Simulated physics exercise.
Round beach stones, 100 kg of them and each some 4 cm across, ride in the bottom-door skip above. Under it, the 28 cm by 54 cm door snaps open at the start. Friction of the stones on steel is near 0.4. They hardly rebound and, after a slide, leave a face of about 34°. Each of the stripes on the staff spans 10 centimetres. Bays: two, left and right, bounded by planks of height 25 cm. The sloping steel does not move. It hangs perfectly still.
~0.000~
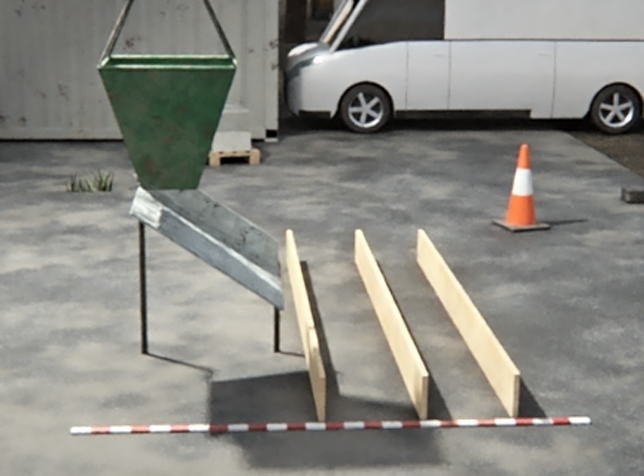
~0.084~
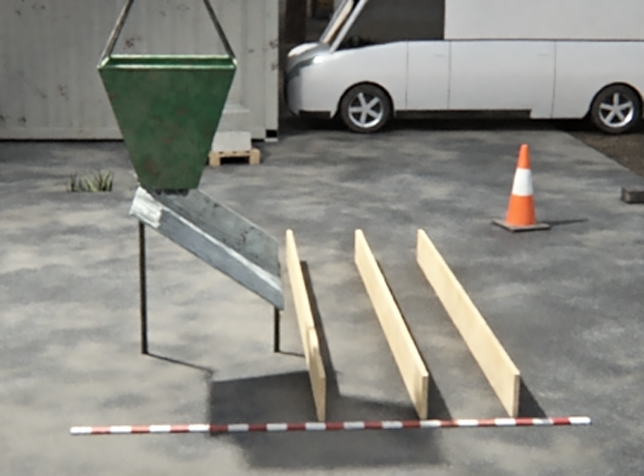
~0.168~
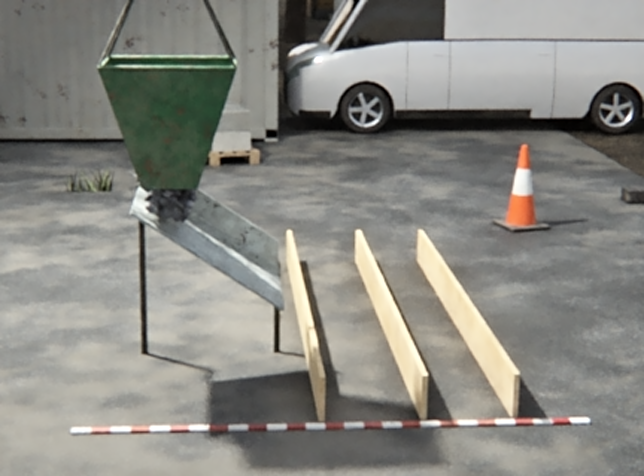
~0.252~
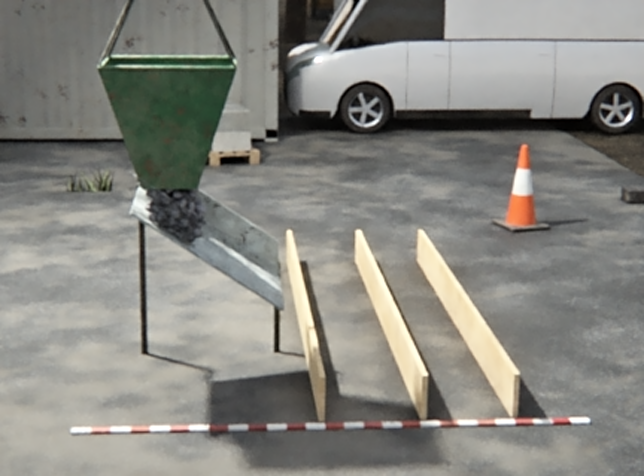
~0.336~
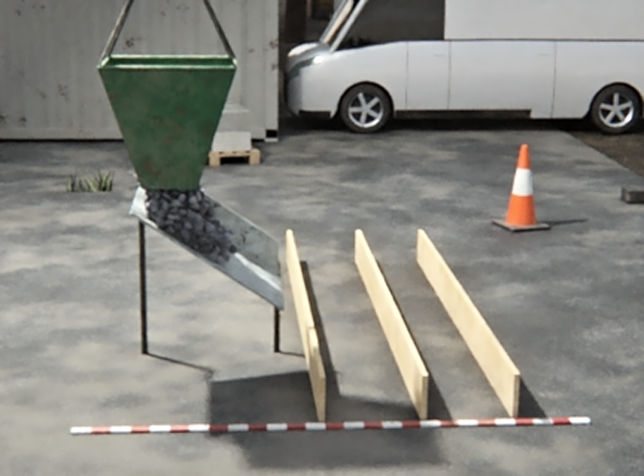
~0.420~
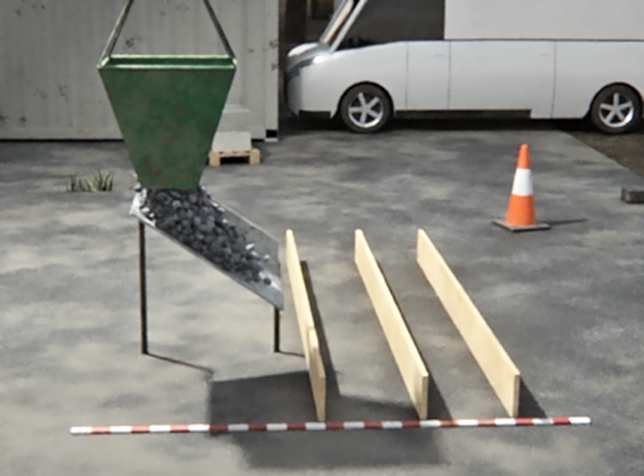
On a paved yard with a parked white van and an orange cone, a green skip hangs still above a sloping steel chute beside three upright planks. Dark grey stones emerge from the skip's bottom and slide down to the right, spreading along the chute until they cover most of it.
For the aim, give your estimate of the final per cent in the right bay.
My estimate is 0 per cent.
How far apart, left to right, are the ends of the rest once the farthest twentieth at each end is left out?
The stretch is roughly 40 cm long.
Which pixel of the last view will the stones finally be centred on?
I'd say close to pixel (365, 369).
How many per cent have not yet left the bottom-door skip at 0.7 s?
0 %, roughly.
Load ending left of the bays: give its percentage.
Around 0 in a hundred of them.
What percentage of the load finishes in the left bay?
It works out to some 100 percent.
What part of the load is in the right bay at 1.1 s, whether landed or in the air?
Share: Around 0 %.
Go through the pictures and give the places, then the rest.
The outlet is at (169, 179); nothing has dropped yet, in the first picture.
The outlet is at (169, 179); 7 % is out, in the second picture.
Outlet at (169, 179), the stream shows down to (178, 210); 77 % still inside, in the third picture.
Outlet at (169, 179), the stream shows down to (194, 230); 58 % still inside, in the fourth picture.
Outlet at (169, 179), the stream shows down to (225, 252); 39 % still inside, in the fifth picture.
Outlet at (169, 179), the stream shows down to (259, 272); 22 % still inside, in the sixth picture.
After 0.7 s, 0 % in the bottom-door skip, 74 % on the steel, 13 % falling or lying left of the bays, 14 % falling or lying in the left bay; the stones farthest right are at (375, 371).
After 1.1 s, 0 % in the bottom-door skip, 20 % on the steel, 12 % falling or lying left of the bays, 68 % falling or lying in the left bay; the stones farthest right are at (404, 377).
After 1.7 s, 0 % in the bottom-door skip, 100 % falling or lying in the left bay; the stones farthest right are at (401, 367).
After 2.6 s, 0 % in the bottom-door skip, 100 % falling or lying in the left bay; the stones farthest right are at (402, 366).
After 4.5 s, 0 % in the bottom-door skip, 100 % in the left bay; the stones farthest right are at (402, 366).
